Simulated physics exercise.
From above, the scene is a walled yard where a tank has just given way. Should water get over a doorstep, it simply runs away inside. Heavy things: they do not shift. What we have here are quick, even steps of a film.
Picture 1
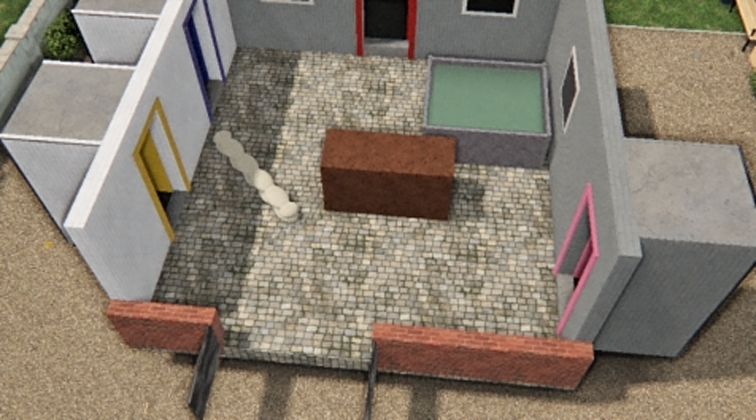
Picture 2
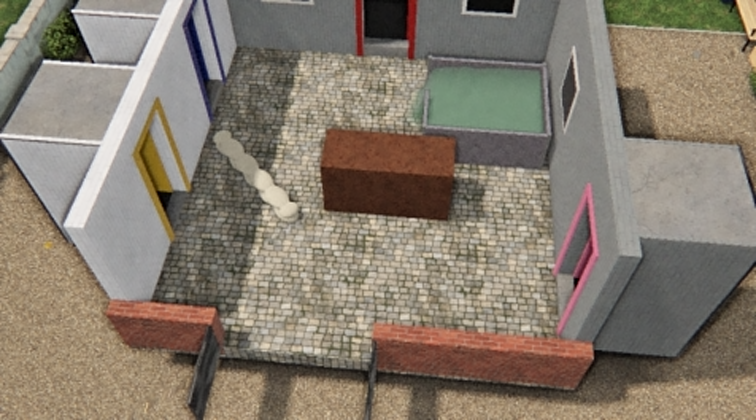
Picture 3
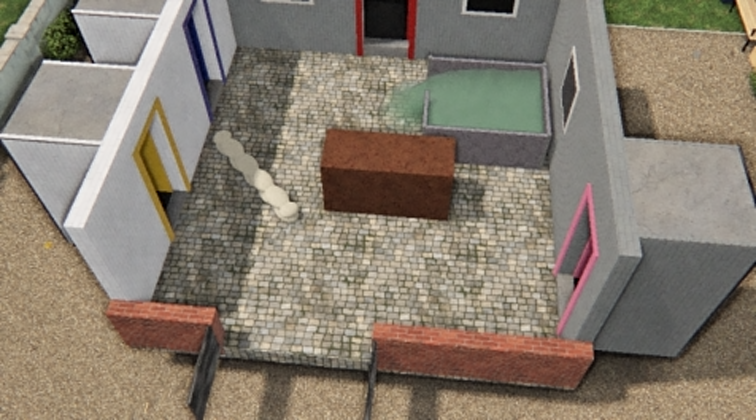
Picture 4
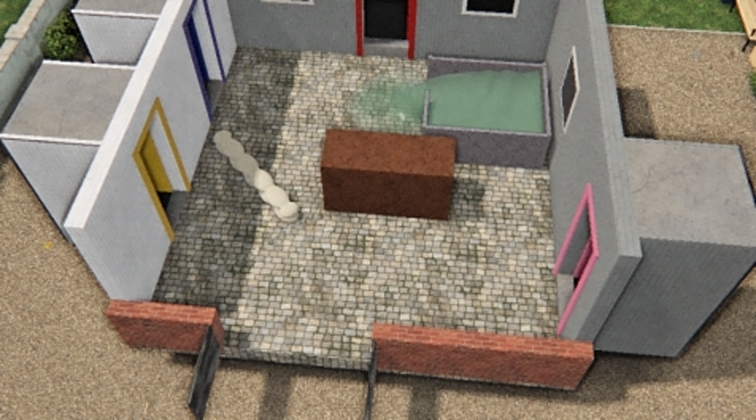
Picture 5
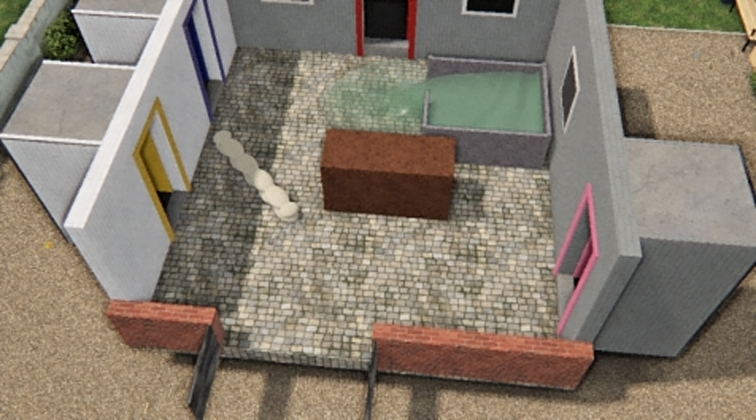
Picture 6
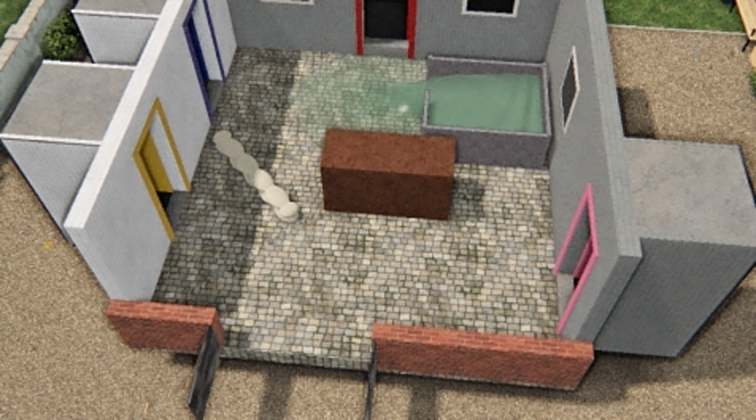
In a walled yard, green water pours from an open tank and spreads left across the paving.
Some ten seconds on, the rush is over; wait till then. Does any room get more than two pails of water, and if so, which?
Door by door: The pink door does not; the red door does not; the blue door does; the yellow door does not.
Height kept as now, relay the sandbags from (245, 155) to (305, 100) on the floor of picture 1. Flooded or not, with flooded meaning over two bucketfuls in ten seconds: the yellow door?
In that case the yellow door comes in above.
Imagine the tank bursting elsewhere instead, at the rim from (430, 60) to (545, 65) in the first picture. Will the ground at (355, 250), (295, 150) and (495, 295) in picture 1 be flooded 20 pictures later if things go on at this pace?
Taken in turn they're unwetted, swamped and swamped.
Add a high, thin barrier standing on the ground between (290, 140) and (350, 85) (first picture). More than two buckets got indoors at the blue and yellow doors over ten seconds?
Briefly: Blue door stays shy of it; yellow door stays shy of it.
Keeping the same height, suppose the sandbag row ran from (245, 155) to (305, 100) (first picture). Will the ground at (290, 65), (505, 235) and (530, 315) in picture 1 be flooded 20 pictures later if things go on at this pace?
Results in turn: Reached, then unreached, then unreached.
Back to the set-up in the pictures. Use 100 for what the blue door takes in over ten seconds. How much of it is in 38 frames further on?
Approximately 100 in a hundred, I reckon.
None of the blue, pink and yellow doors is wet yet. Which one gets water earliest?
My answer: The blue one.
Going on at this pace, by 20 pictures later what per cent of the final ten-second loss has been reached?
I make it 20 per cent.
A moment on, water covers 30 % of the floor; the pink door not reached, the red door wet at the sill, nothing in, the blue door wet at the sill, nothing in, the yellow door not reached.
Next, water covers 35 % of the floor; the pink door not reached, the red door wet at the sill, nothing in, the blue door under two buckets in, the yellow door not reached.
Then, water covers 45 % of the floor; the pink door not reached, the red door wet at the sill, nothing in, the blue door over two buckets in, the yellow door wet at the sill, nothing in.
Later, water covers 70 % of the floor; the pink door not reached, the red door wet at the sill, nothing in, the blue door far over two buckets in, the yellow door wet at the sill, nothing in.
In the end, water covers 80 % of the floor; the pink door wet at the sill, nothing in, the red door wet at the sill, nothing in, the blue door far over two buckets in, the yellow door wet at the sill, nothing in.
